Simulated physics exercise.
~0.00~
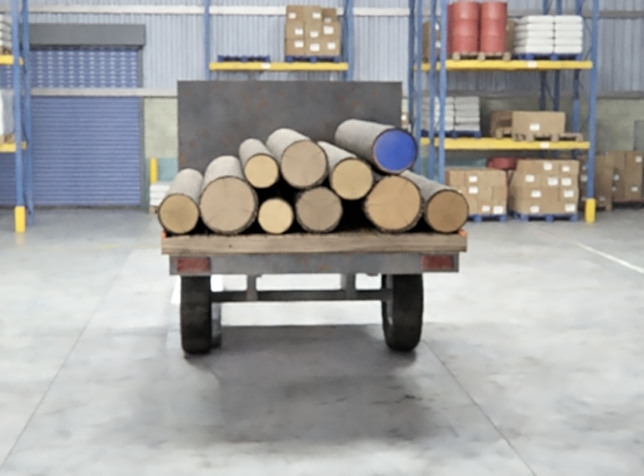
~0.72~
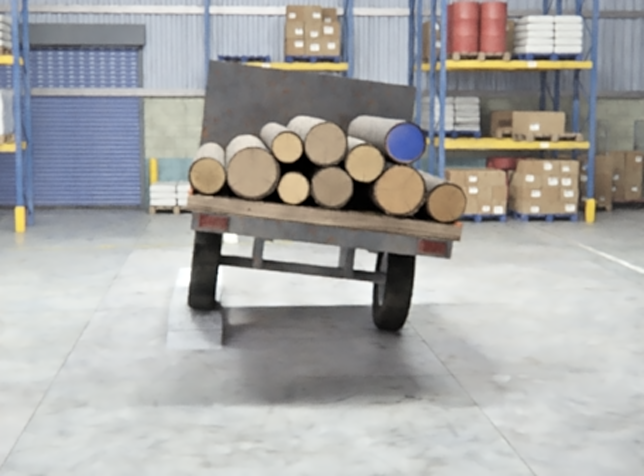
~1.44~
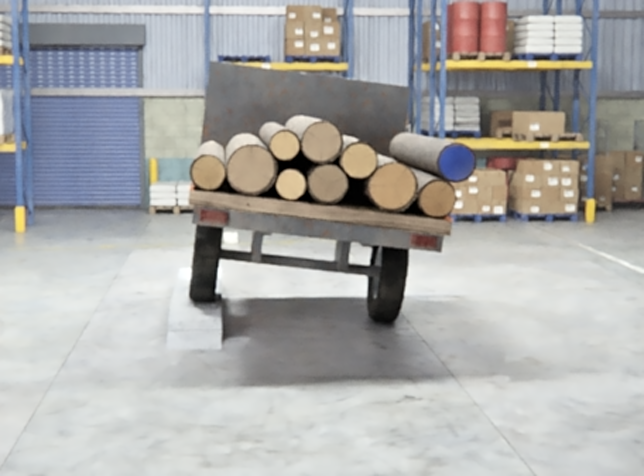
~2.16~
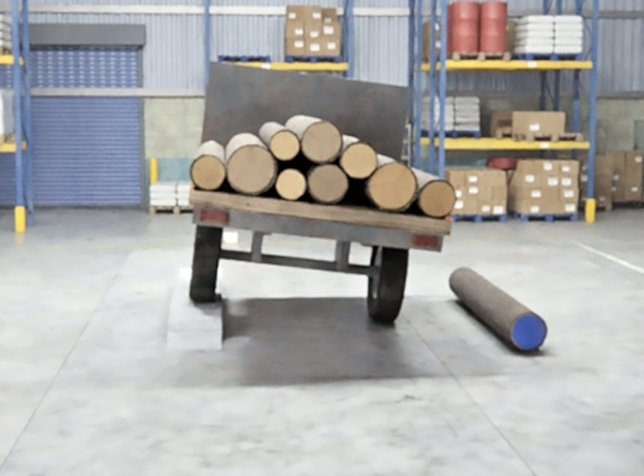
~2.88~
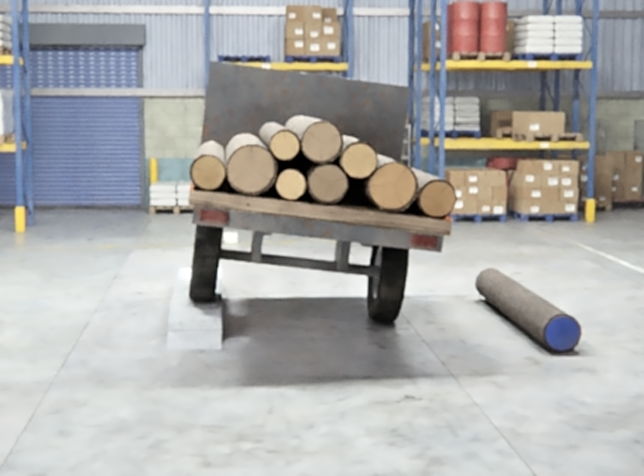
A flat trailer stacked with logs tilted to the right as its left wheel rose onto a low slab, and the blue-ended log on top rolled right, dropped off the side and came to rest on the floor while the others stayed aboard.
